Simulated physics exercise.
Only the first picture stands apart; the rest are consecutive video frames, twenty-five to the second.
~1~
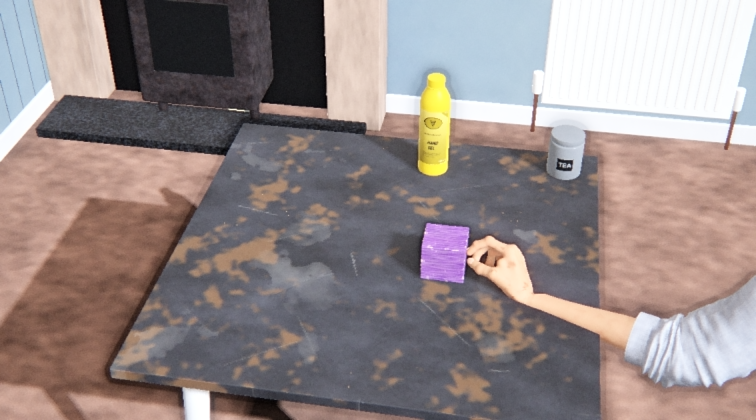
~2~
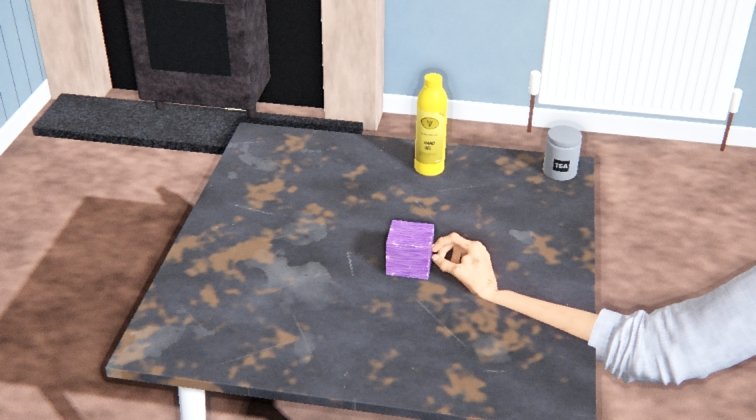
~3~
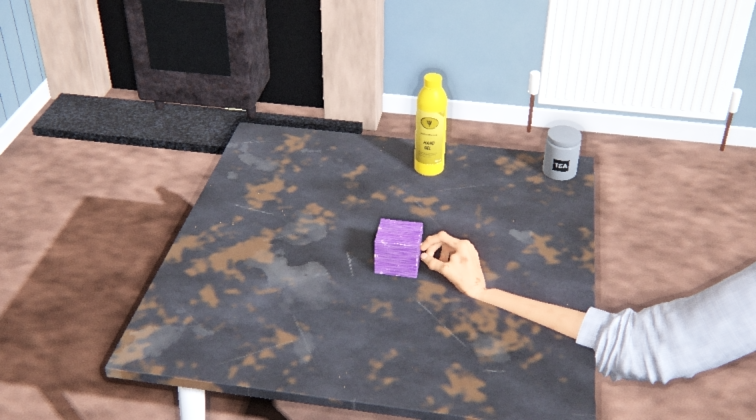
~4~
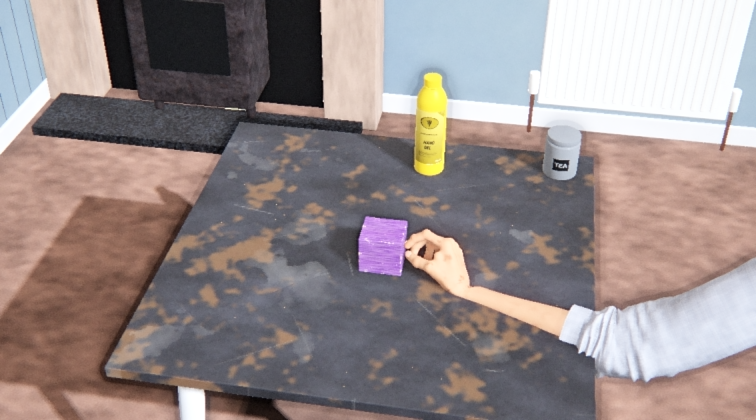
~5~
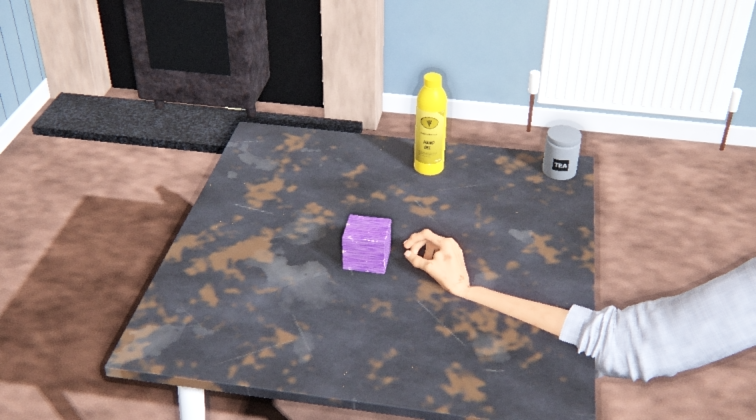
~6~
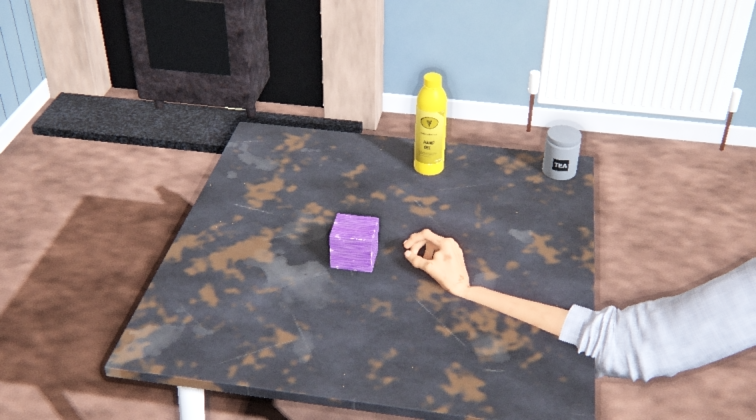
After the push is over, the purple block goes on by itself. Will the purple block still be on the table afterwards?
Yes.
Then, 0.10 s past the last view, purple block displaced about its own width near (338, 241).
Then, 0.40 s past the last view, purple block resting near (338, 241).
Finally, moved from the start, purple block. Final places as the last picture's camera would see them, purple block near (338, 241).
